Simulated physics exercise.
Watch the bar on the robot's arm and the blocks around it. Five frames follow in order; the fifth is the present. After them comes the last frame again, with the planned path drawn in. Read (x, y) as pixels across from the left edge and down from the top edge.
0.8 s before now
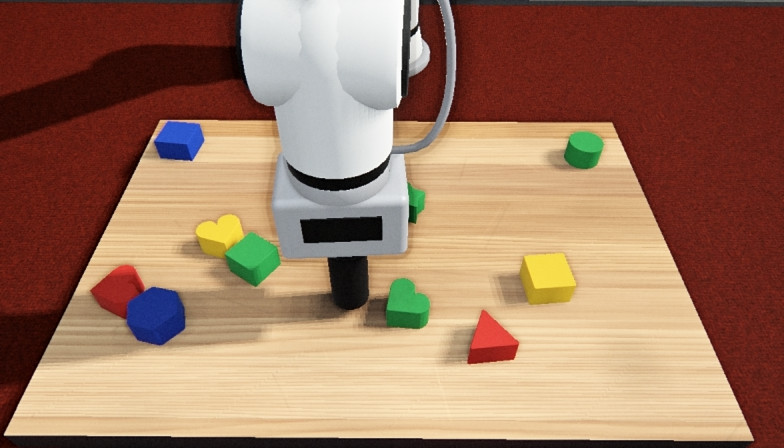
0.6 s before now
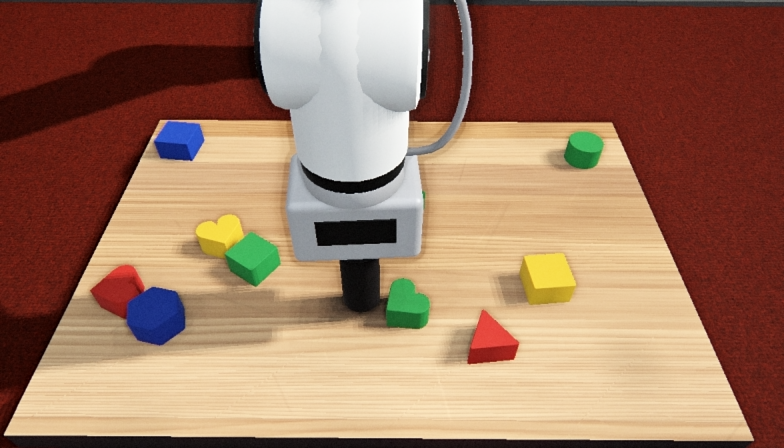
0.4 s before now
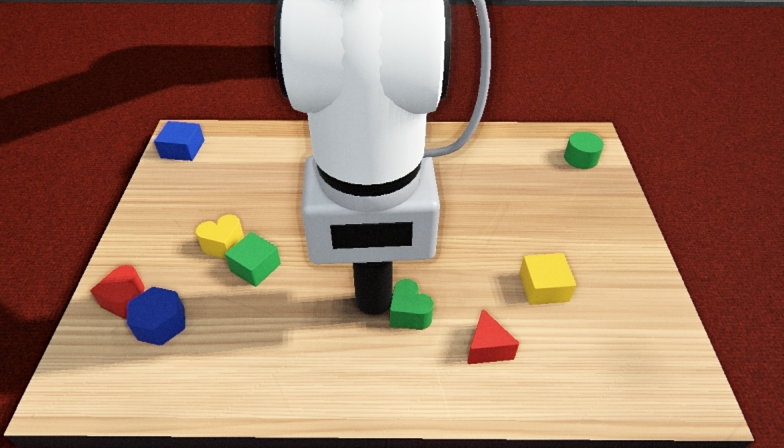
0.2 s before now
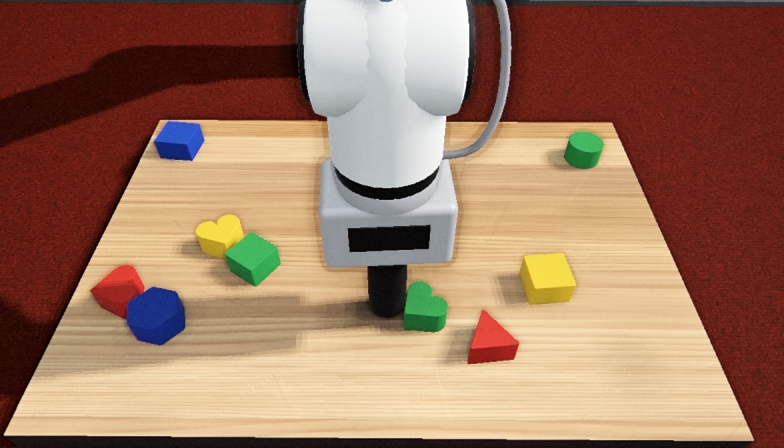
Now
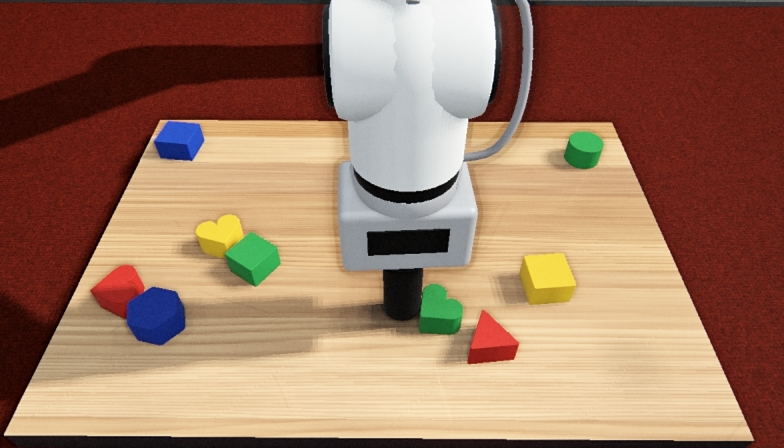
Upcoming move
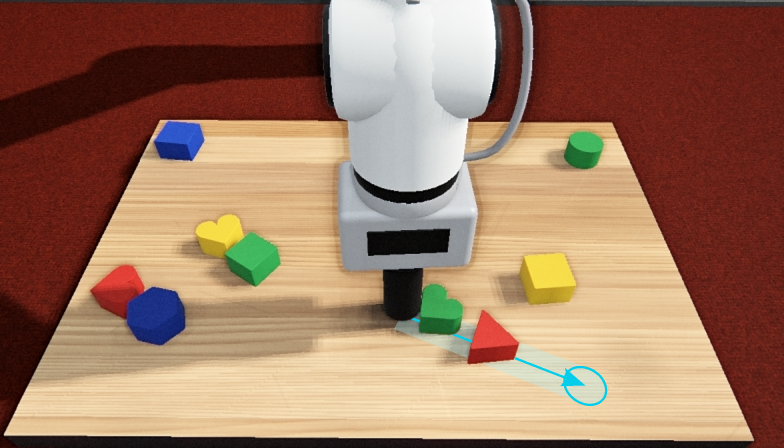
At first, a white robot arm holds its black bar over a wooden board of coloured blocks, just left of a green heart. The bar slides right to the heart while the blocks stay still, then pushes it a short way right, closer to the red triangular block.
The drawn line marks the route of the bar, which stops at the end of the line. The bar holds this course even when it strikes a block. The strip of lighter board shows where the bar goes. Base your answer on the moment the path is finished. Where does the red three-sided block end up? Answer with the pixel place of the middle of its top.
About (632, 388).
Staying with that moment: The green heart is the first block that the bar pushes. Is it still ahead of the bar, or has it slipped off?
The green heart won't stay at the front of the bar.
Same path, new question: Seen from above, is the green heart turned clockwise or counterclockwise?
Seen from overhead, it turns anticlockwise.
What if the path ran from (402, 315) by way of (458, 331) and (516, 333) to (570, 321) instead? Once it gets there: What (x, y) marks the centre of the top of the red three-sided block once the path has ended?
The spot you're after is about (522, 349) in the image.
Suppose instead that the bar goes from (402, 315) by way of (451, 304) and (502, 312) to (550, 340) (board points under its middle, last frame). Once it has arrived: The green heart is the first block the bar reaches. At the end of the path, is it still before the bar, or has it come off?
By the time the path ends, the green heart is still sitting right in front of the bar.
Drawn move, from (402, 315) to (585, 385).
What follows on the original path. One third of the way, bar at (461, 328); green heart at (495, 307), turned 25° anticlockwise; red three-sided block at (507, 337), turned 50° clockwise.
Two thirds of the way, bar at (524, 352); green heart at (514, 305), turned 65° anticlockwise; red three-sided block at (562, 360).
At the end, bar at (590, 377); green heart at (514, 305), turned 65° anticlockwise; red three-sided block at (632, 388), turned 10° clockwise; yellow four-sided block still.
